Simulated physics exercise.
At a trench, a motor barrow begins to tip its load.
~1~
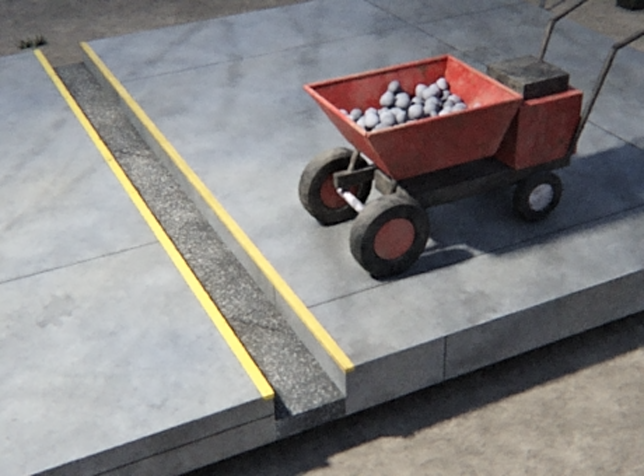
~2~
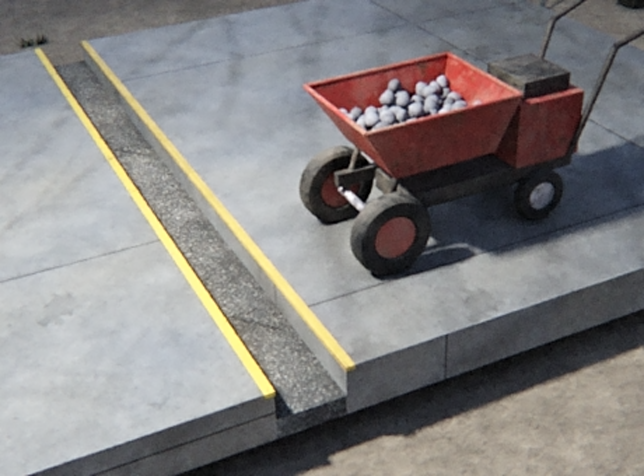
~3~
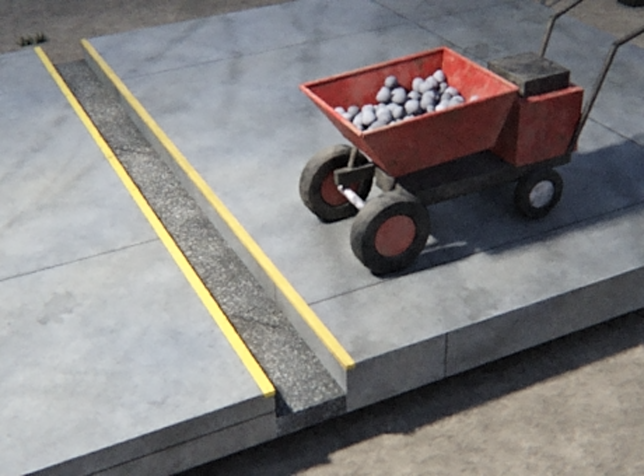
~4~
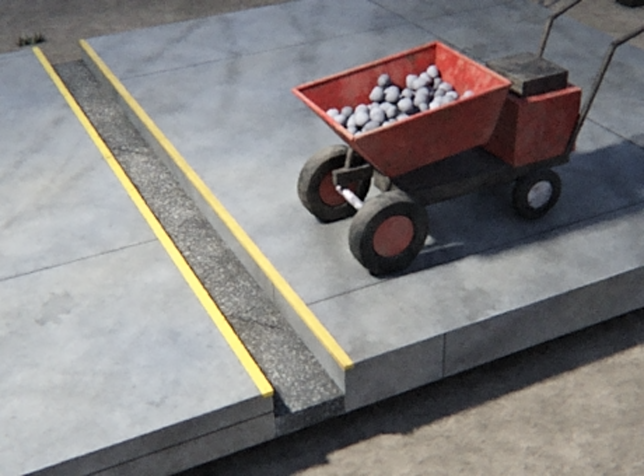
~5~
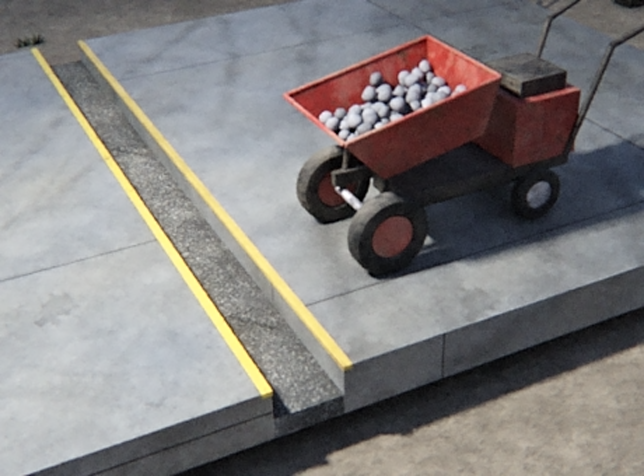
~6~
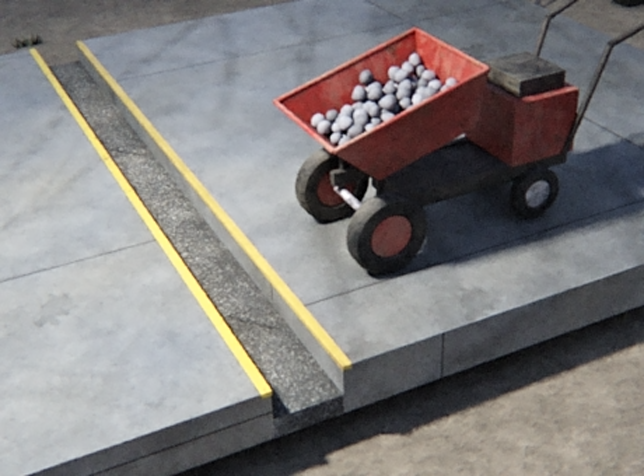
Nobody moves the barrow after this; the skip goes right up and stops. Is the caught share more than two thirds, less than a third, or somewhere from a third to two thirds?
It will put above two thirds into the trench.
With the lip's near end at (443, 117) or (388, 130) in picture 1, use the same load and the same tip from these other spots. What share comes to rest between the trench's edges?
You'd get around 30 in a hundred, then 100 in a hundred.
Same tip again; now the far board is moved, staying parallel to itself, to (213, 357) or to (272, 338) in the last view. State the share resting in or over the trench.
Roughly 100 per cent, and 40 per cent.
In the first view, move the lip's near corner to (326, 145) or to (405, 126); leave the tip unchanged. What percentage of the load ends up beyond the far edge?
In order, close to 70 and 0 in a hundred.
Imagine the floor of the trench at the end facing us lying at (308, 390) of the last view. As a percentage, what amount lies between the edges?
Around 70 per cent.
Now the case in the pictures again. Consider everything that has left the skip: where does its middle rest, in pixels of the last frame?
Once it all stops, the middle lies near (231, 294).
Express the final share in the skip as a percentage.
About 0 in a hundred.
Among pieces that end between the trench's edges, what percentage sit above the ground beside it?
My estimate would be close to 10 per cent.
Just after the last frame, skip tipped steeply; every one in the skip.
A moment on, skip tipped right over; the larger part in the skip; roughly a quarter in or heaped over the trench; just a few beyond it; just a few falling.
Further on, skip tipped right over; about a tenth in the skip; the larger part in or heaped over the trench; about a tenth beyond it.
When it is over, skip tipped right over; the larger part in or heaped over the trench; about a tenth beyond it.
